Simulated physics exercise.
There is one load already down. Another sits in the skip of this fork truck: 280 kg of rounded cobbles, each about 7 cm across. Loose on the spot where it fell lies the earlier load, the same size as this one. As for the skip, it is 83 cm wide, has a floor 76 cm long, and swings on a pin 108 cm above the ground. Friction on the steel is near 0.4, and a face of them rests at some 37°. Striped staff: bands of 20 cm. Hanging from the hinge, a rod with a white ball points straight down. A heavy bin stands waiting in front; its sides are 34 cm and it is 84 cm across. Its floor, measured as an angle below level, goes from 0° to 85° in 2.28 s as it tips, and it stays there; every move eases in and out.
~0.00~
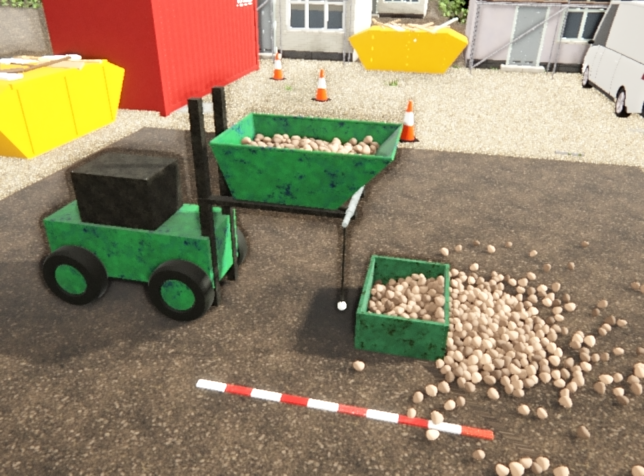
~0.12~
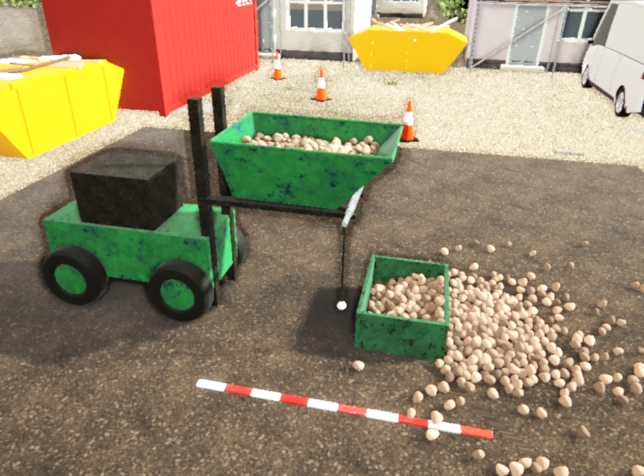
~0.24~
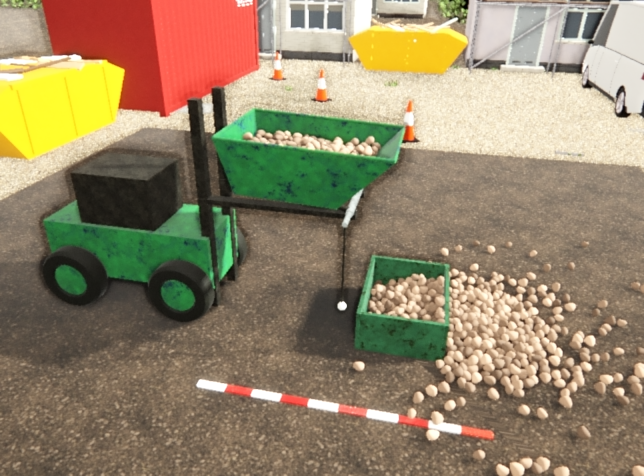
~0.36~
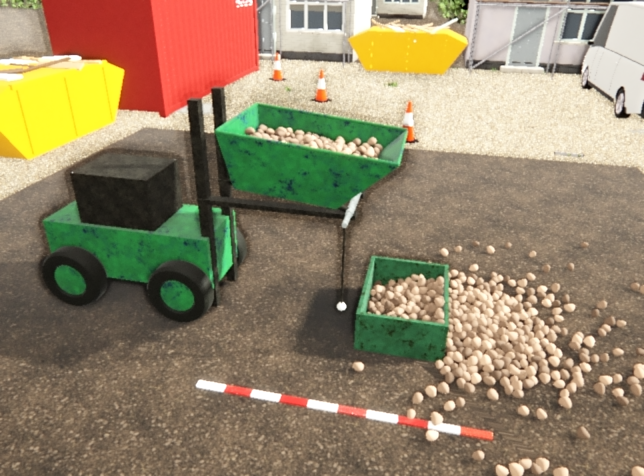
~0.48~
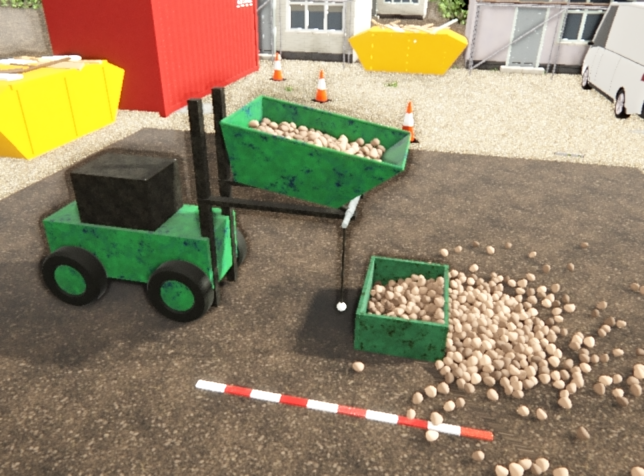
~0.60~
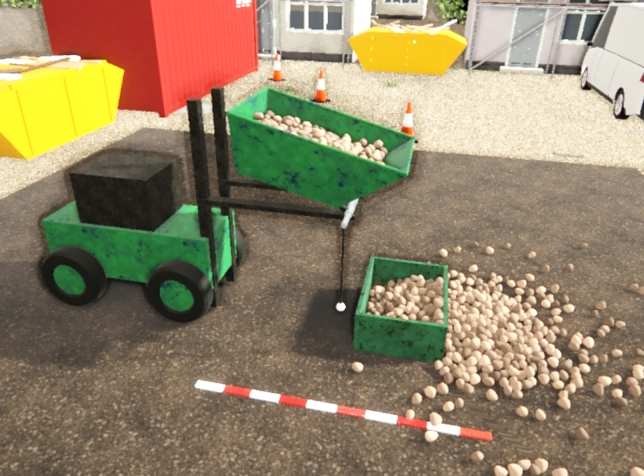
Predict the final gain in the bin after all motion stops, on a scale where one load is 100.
7.
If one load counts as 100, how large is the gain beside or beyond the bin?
90 %.
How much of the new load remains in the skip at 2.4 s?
10 %.
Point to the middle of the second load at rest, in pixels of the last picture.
Their middle rests near (488, 324).
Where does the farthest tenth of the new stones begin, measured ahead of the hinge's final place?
That's roughly 160 cm.
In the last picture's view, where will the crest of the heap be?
I'd put the top near (434, 298).
After 1.7 s the floor is at 72°; in per cent of one load, 96 in the skip, 40 in the bin, 64 beside or beyond the bin; the foremost stones are past the picture's edge.
After 2.4 s the floor is at 85°; in per cent of one load, 9 in the skip, 51 in the bin, 139 beside or beyond the bin; the foremost stones are past the picture's edge.
After 2.7 s the floor is at 85°; in per cent of one load, 0 in the skip, 45 in the bin, 154 beside or beyond the bin; the foremost stones are past the picture's edge.
After 5.1 s the floor is at 85°; in per cent of one load, 0 in the skip, 44 in the bin, 156 beside or beyond the bin; the foremost stones are past the picture's edge. Net gain in the bin, 7.
